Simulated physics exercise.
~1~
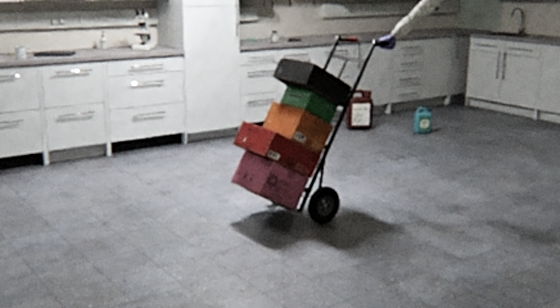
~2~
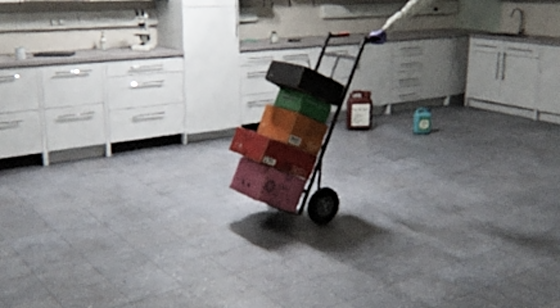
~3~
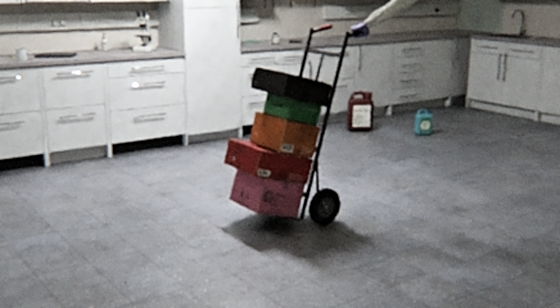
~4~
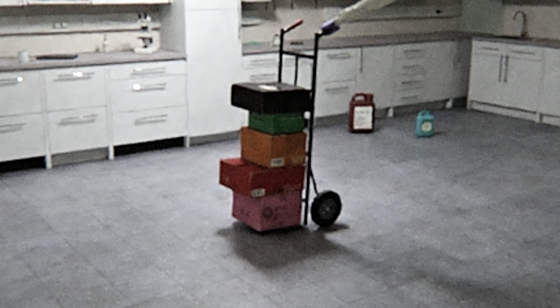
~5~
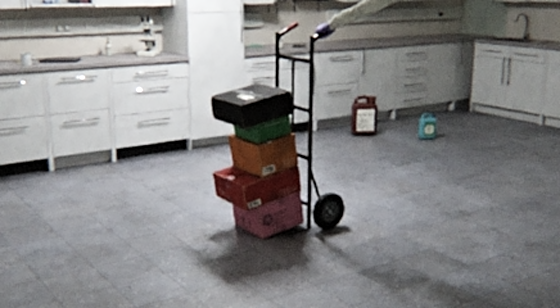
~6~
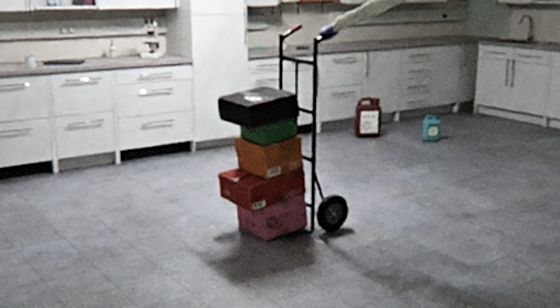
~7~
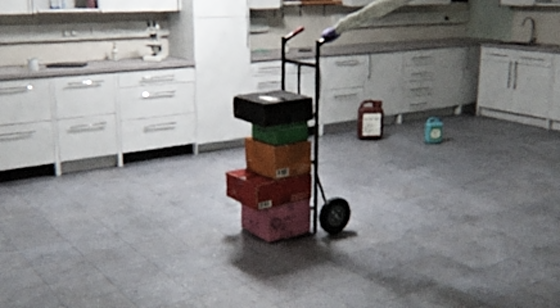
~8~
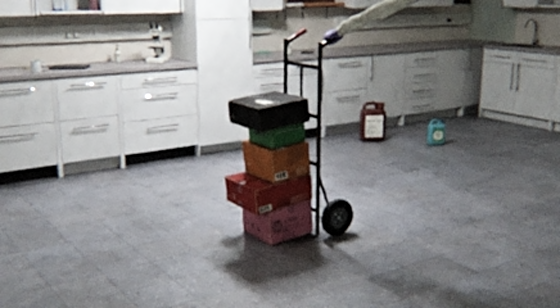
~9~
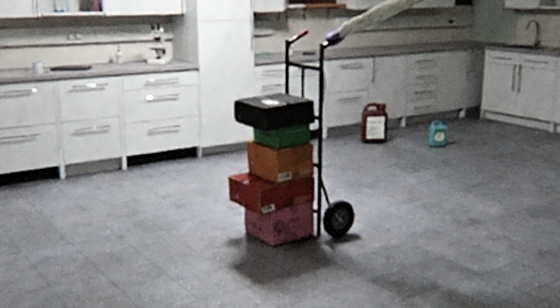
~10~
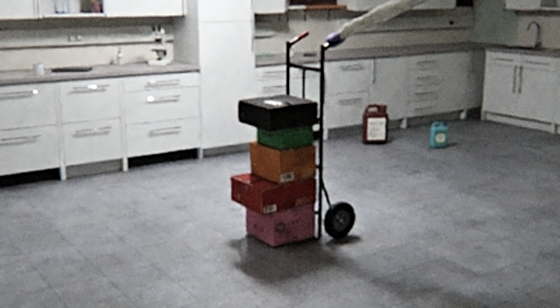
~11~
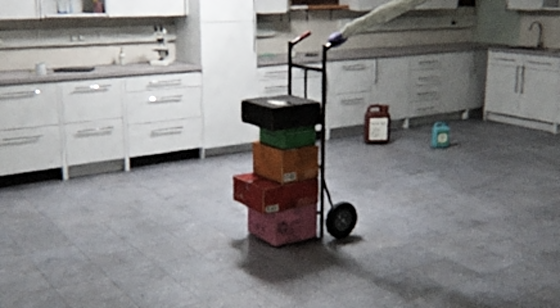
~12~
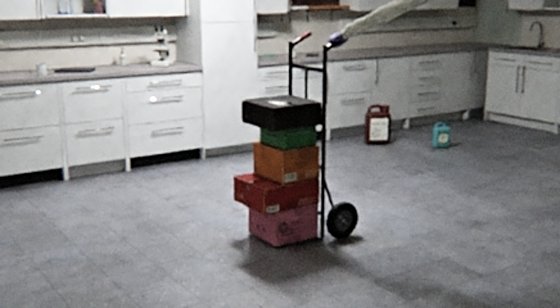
A leaning hand truck stacked with five colourful boxes was swung upright by a pale arm gripping its handle in a kitchen-like room, the stack rocking slightly as it set down, and it ended standing still with every box still piled in place.
